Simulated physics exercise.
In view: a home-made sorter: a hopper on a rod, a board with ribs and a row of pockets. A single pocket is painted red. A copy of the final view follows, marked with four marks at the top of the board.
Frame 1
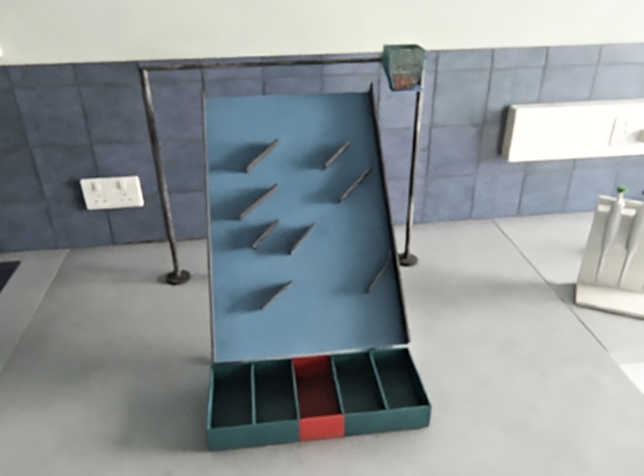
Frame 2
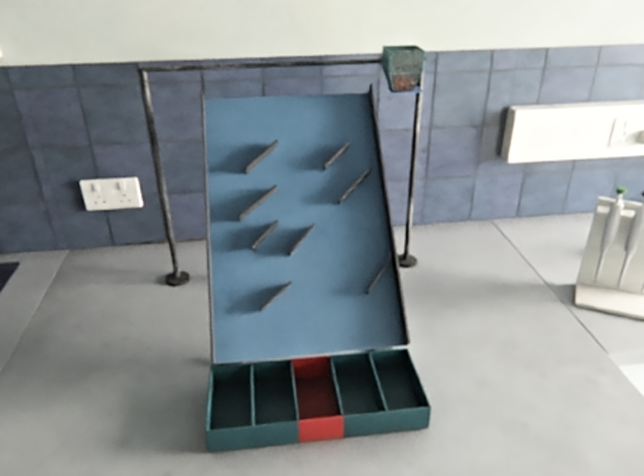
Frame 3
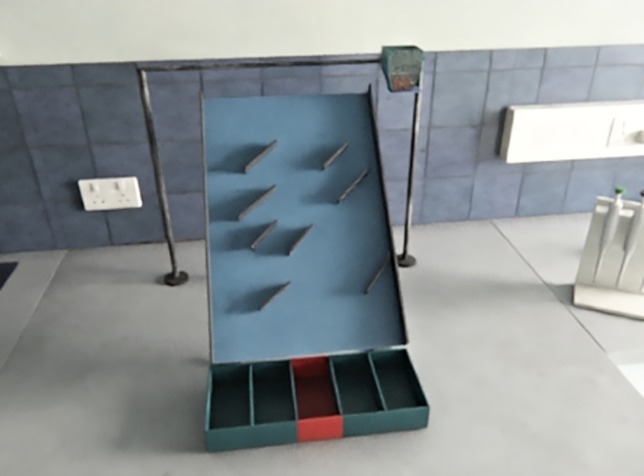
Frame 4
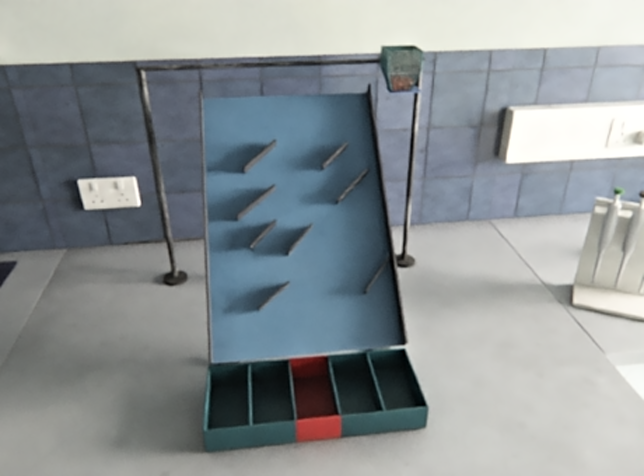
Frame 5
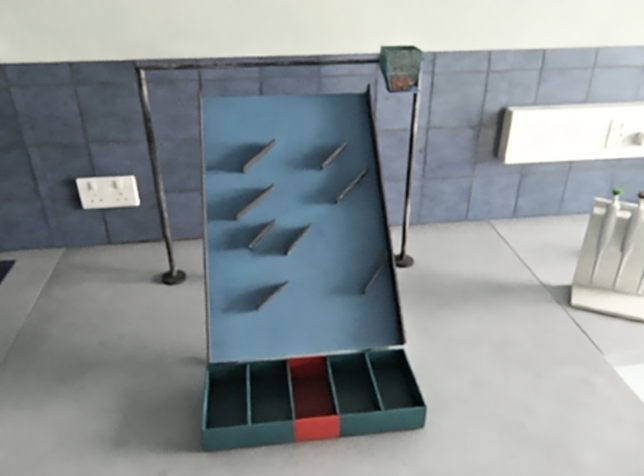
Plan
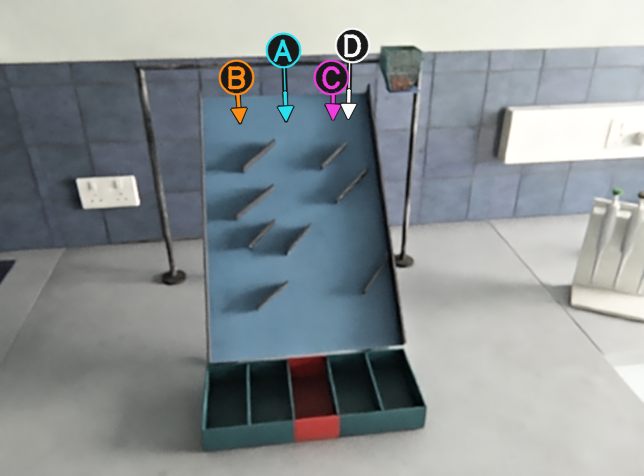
A tilted blue board with angled ribs standing still on a grey worktop above a row of green pockets, one red.
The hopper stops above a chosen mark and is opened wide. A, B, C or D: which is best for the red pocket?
Choose D.
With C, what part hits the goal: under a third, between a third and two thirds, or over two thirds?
Under a third.
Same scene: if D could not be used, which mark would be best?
Here it is mark C.
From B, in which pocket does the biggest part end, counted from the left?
The first from the left.
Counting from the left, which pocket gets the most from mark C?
The first.
On the marked copy, mark A meets the board at (285, 115); mark B meets the board at (239, 117); mark C meets the board at (333, 114); mark D meets the board at (348, 113).
With A, none in the red pocket, nearly all in other pockets, a stray few outside the box.
With B, none in the red pocket, nearly all in other pockets.
With C, about a quarter in the red pocket, most in other pockets, a stray few outside the box.
With D, about a third in the red pocket, about two thirds in other pockets.
